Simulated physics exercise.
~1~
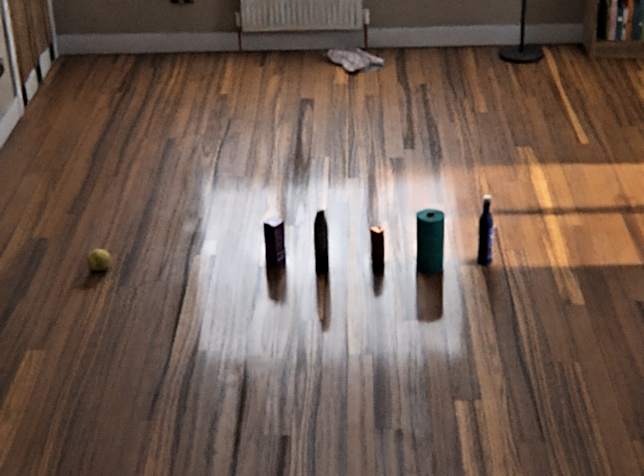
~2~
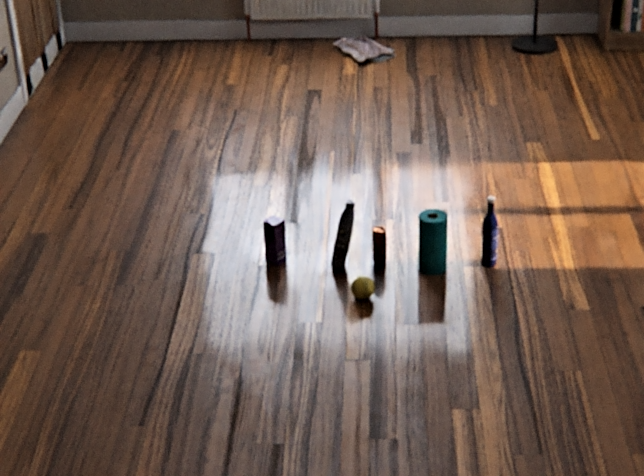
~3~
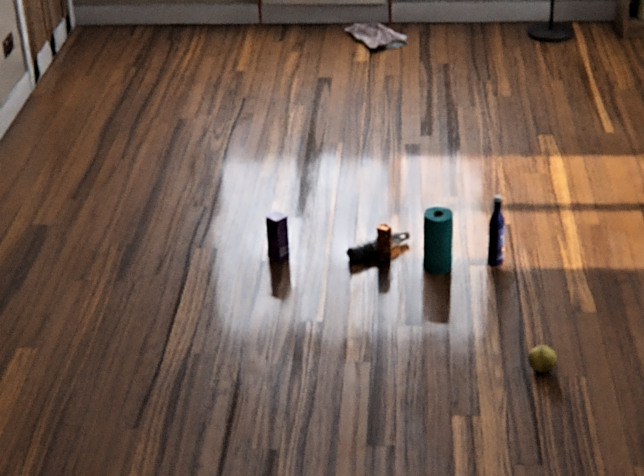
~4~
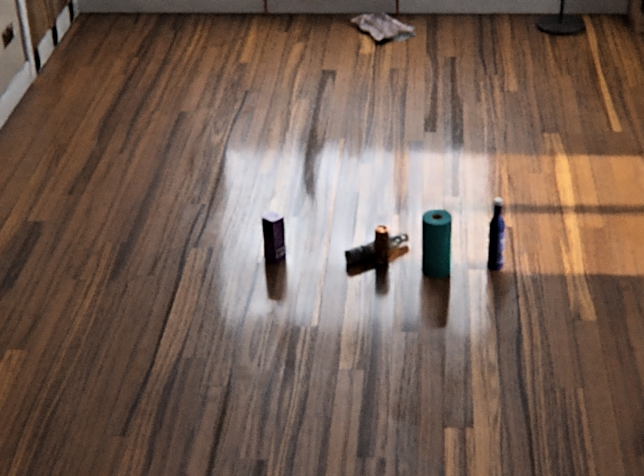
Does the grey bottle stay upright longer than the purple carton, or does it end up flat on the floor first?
The grey bottle ends up flat on the floor first. It leans and drops onto its side, while the purple carton is still standing at the end.
